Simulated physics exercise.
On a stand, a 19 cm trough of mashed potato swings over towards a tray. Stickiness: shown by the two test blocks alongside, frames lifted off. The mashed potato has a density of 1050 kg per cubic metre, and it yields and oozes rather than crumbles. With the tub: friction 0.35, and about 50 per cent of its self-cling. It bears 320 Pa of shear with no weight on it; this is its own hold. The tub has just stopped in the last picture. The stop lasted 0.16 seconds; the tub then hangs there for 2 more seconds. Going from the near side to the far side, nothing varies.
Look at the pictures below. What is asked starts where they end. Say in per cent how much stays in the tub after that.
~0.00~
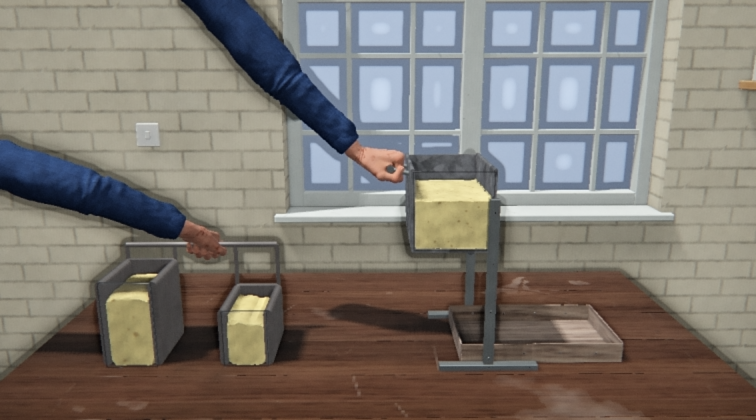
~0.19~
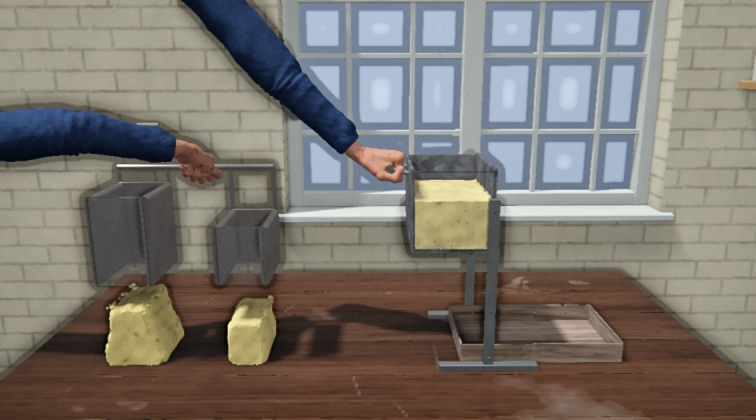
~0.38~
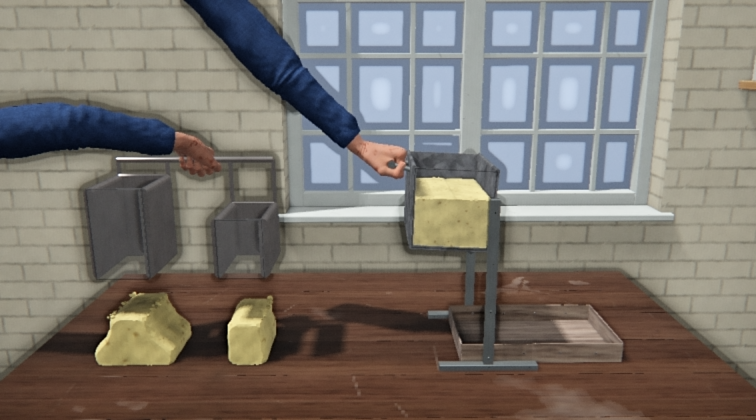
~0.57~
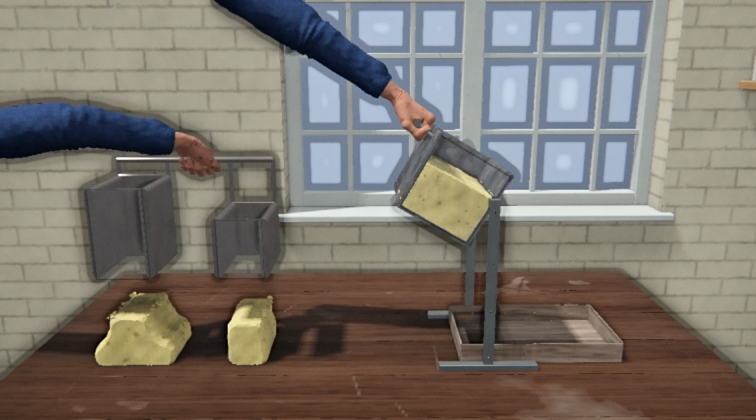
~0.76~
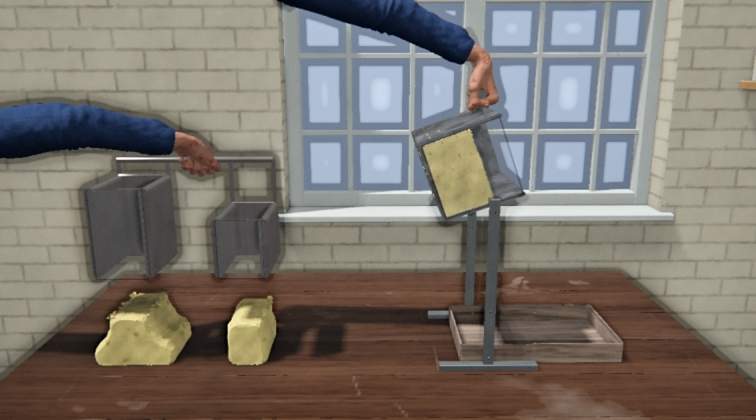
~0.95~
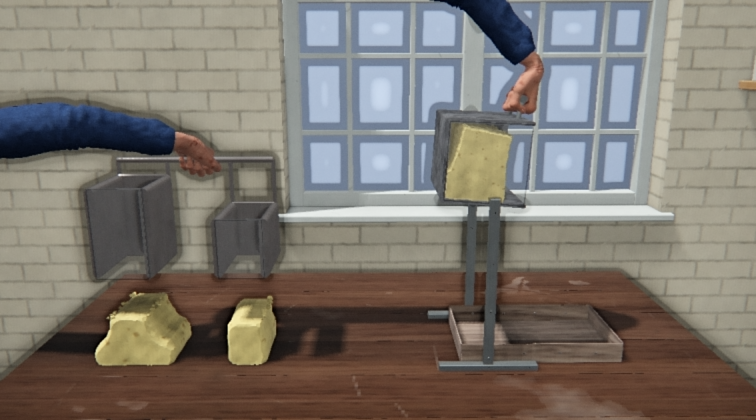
Close to 61 percent stays in.
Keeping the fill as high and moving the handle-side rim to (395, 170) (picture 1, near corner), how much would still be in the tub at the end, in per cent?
About 50 % stays in the tub.
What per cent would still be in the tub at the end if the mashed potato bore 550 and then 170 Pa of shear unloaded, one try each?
In order: Around 100 % and around 45 %.
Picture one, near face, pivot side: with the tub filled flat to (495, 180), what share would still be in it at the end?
About 45 %.
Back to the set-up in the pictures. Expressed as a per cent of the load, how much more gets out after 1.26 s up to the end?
About 12 per cent.
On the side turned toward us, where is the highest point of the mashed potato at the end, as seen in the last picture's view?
Around (477, 167).
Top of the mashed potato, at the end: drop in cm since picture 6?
Roughly 9 cm.
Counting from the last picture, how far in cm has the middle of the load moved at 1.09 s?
The change is near 4 cm.
By 1.09 s, the tub is at 94 degrees and holds 99 %.
By 1.26 s, the tub is at 94 degrees and holds 74 %.
By 1.43 s, the tub is at 94 degrees and holds 62 %.
By 1.60 s, the tub is at 94 degrees and holds 61 %.
By 2.95 s, at the end, the tub is at 94 degrees and holds 61 %.
